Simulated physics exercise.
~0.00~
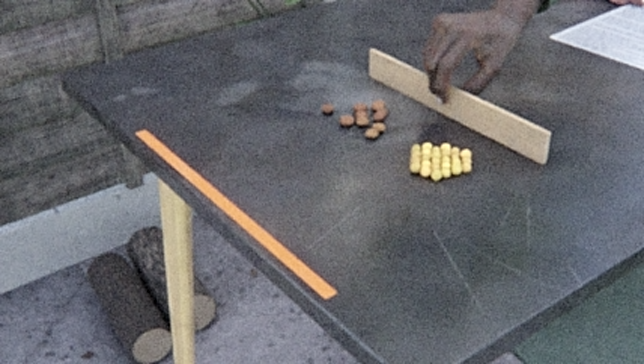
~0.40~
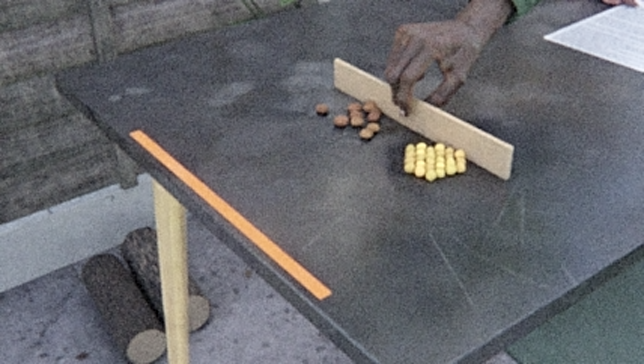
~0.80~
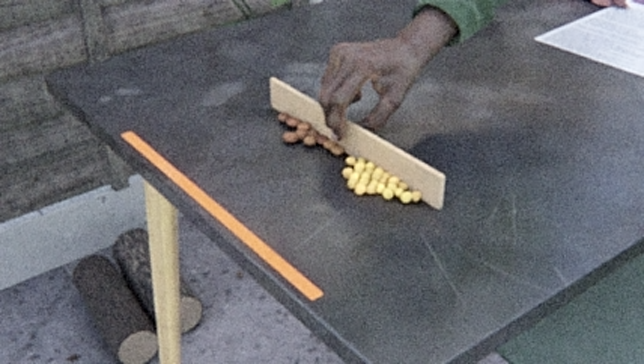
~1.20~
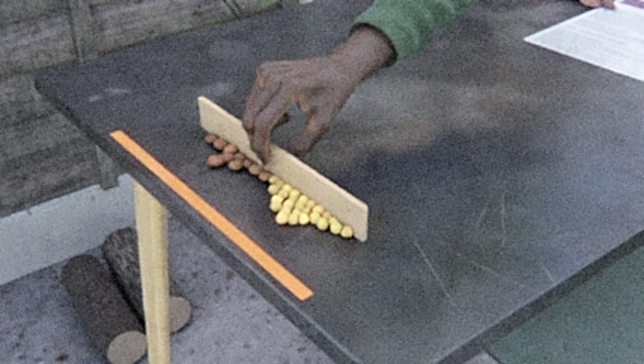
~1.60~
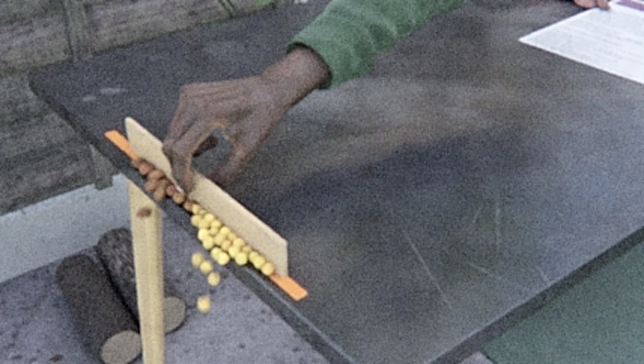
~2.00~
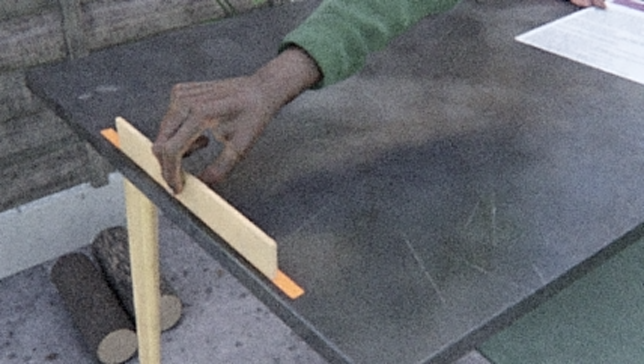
The clip opens on a dark tabletop where a hand holds a thin, pale strip upright behind two small piles, one yellow and nearer, the other reddish-brown and farther away. The hand slides the strip left towards an orange line of tape near the table's end. It reaches the brown and yellow pieces and gathers them along its face, pushing both piles onward. As the strip arrives at the tape, pieces from both piles spill over the edge. At the end, the strip rests at the tape, the hand still on it, and both piles are gone from the tabletop.
